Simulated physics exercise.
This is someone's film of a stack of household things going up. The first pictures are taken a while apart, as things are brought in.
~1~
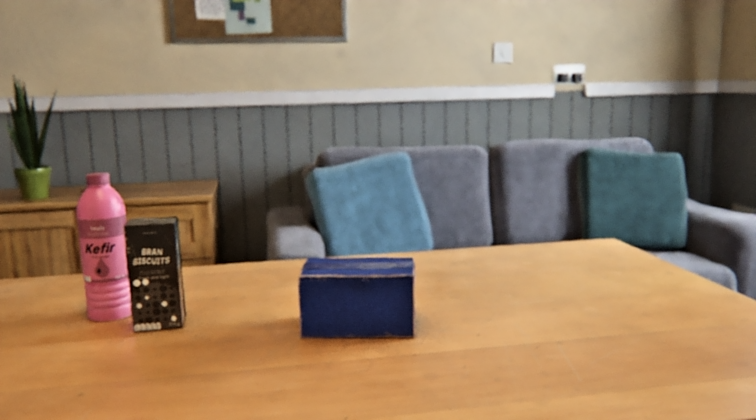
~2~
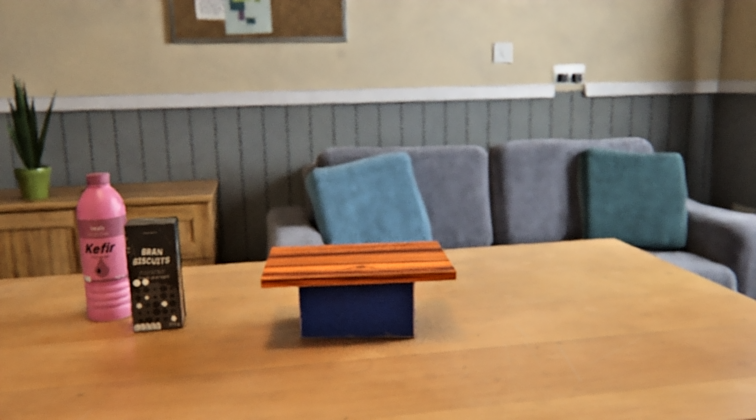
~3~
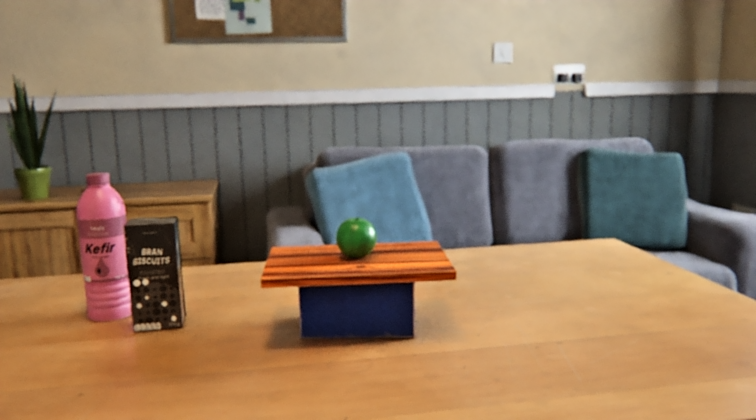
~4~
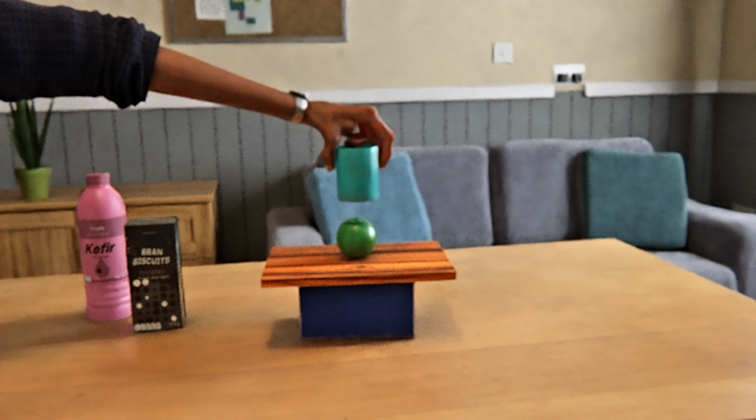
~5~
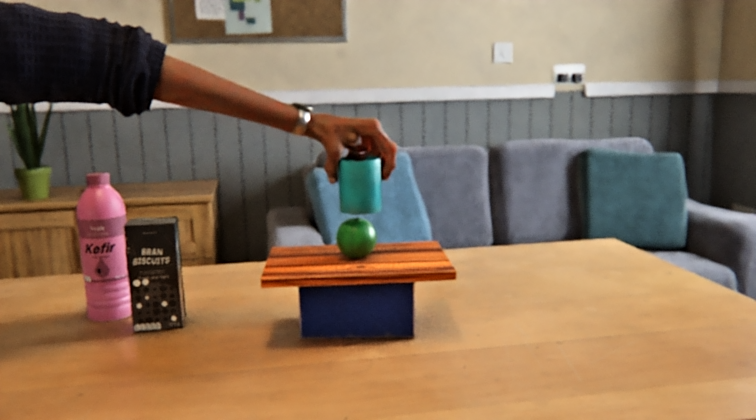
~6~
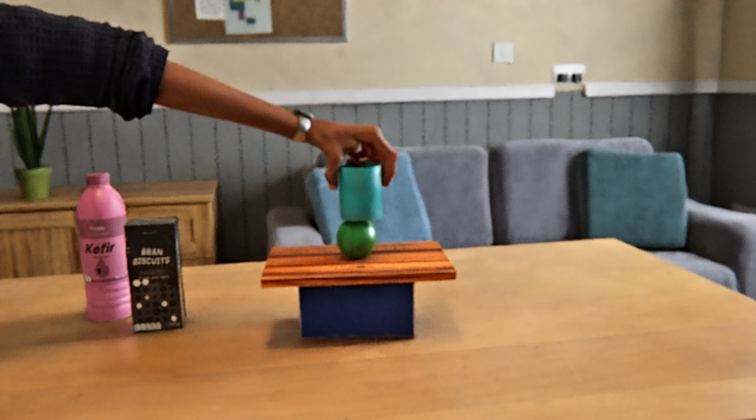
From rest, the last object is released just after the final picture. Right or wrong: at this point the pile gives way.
Right, it gives way.
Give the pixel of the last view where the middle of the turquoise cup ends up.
It ends near (410, 234).
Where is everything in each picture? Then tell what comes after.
In the first picture, the last thing is not in view yet.
In the second picture, the last thing is not in view yet; blue box (359, 296).
In the third picture, the last thing is not in view yet; green apple (357, 238).
In the fourth picture, on its way; turquoise cup (357, 173); black carton (156, 273).
In the fifth picture, on its way; turquoise cup (360, 185); pink bottle (105, 245).
In the sixth picture, set down, still held; turquoise cup (360, 192); orange board (357, 263).
Then, 0.40 s after the last picture, turquoise cup now fallen.
Then, 0.50 s after the last picture, things are still on the move.
Then, 1.80 s after the last picture, nothing new.
At rest, fallen, turquoise cup; the other 5 in place. Seen from the same camera at the end, turquoise cup near (410, 234). The pile comes apart.
